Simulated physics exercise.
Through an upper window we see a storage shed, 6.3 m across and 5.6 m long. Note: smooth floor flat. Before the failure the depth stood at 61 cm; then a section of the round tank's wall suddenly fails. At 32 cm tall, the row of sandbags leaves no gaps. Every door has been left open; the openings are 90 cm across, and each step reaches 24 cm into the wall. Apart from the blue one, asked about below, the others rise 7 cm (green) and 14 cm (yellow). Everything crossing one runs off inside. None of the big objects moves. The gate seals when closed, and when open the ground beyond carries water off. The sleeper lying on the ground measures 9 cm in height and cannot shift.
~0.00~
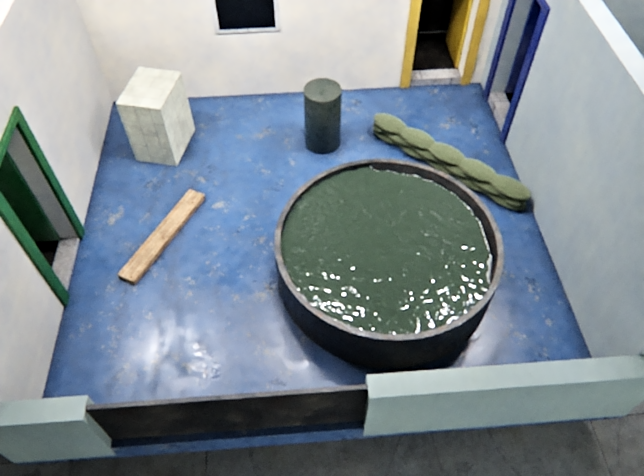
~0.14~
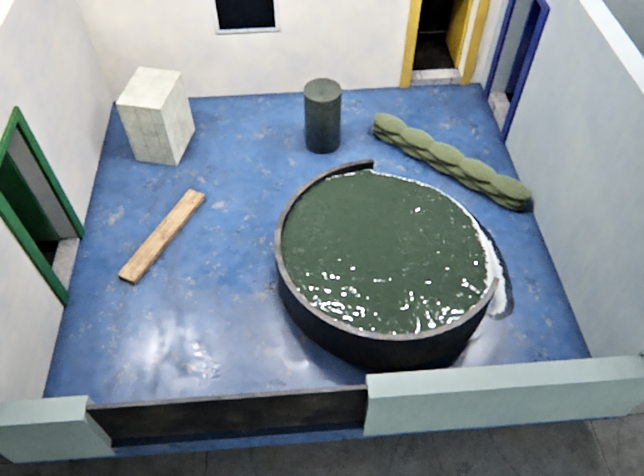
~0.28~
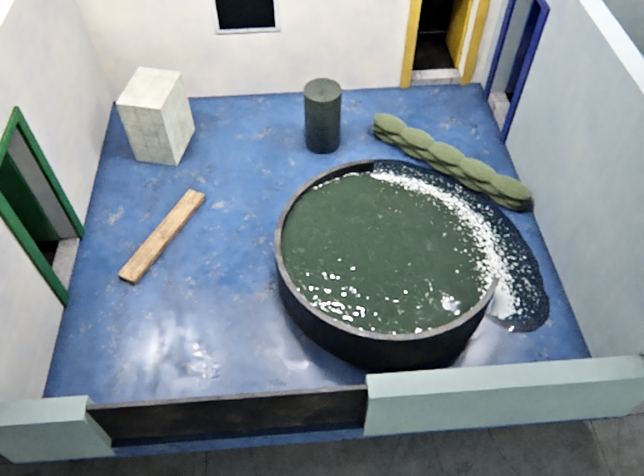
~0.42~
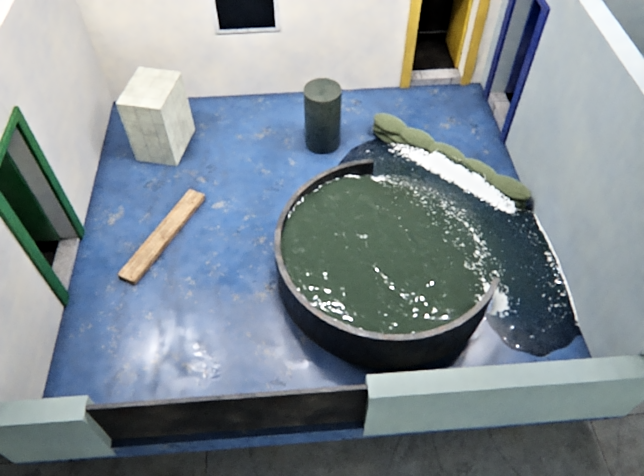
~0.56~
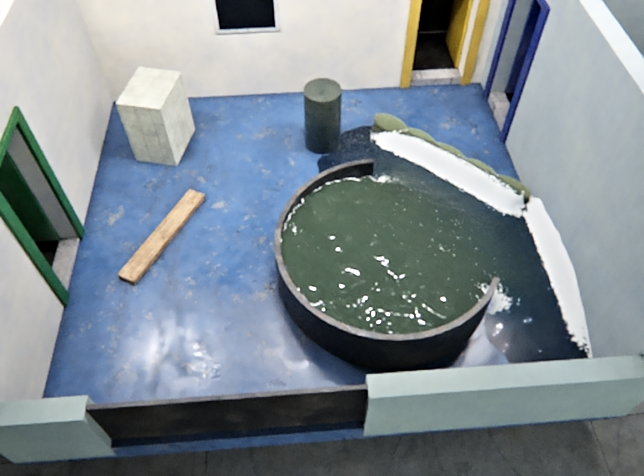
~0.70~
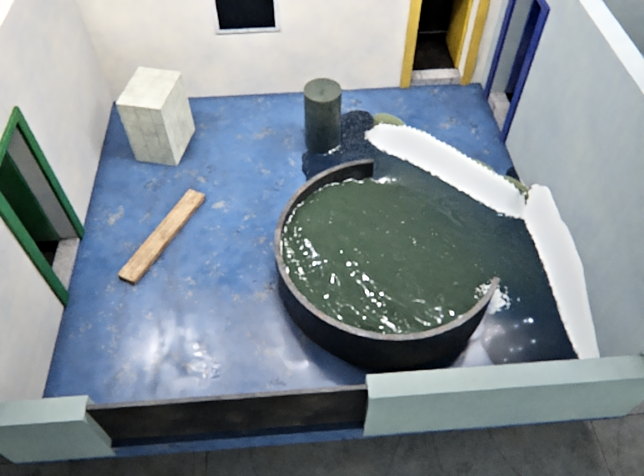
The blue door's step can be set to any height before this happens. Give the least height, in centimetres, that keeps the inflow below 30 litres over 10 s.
About 6.5 cm.
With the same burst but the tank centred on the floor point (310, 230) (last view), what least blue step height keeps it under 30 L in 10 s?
You'd need some 7.0 cm.
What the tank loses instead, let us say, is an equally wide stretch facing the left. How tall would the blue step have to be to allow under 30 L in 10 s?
Then 12.0 cm.
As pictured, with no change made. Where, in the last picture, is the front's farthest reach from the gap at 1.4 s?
(306, 92).
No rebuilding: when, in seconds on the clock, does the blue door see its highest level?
Around 6.5 s, give or take.
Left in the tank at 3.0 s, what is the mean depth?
I'd put it near 21 cm.
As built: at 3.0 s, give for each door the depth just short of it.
Blue door: 5 cm; green door: 0 cm; yellow door: 15 cm.
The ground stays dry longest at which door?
Green.
After 1.4 s water covers 25 % of the floor, deepest (51 cm) near (495, 210); 2 cm at the blue door, 0 litres in over its 17 cm step.
After 3.0 s water covers 65 % of the floor, deepest (38 cm) near (590, 389); 5 cm at the blue door, 0 litres in over its 17 cm step.
After 10.0 s water covers 95 % of the floor, deepest (14 cm) near (270, 413); 9 cm at the blue door, 0 litres in over its 17 cm step.
At the blue door as built, the water arrived by 1.3 s and peaked near 12 cm at 6.6 s.
With a step of 6 cm, 39 litres would have come in within the 10 s; with 7 cm, 23 litres. So under 30 litres takes about 6.5 cm.
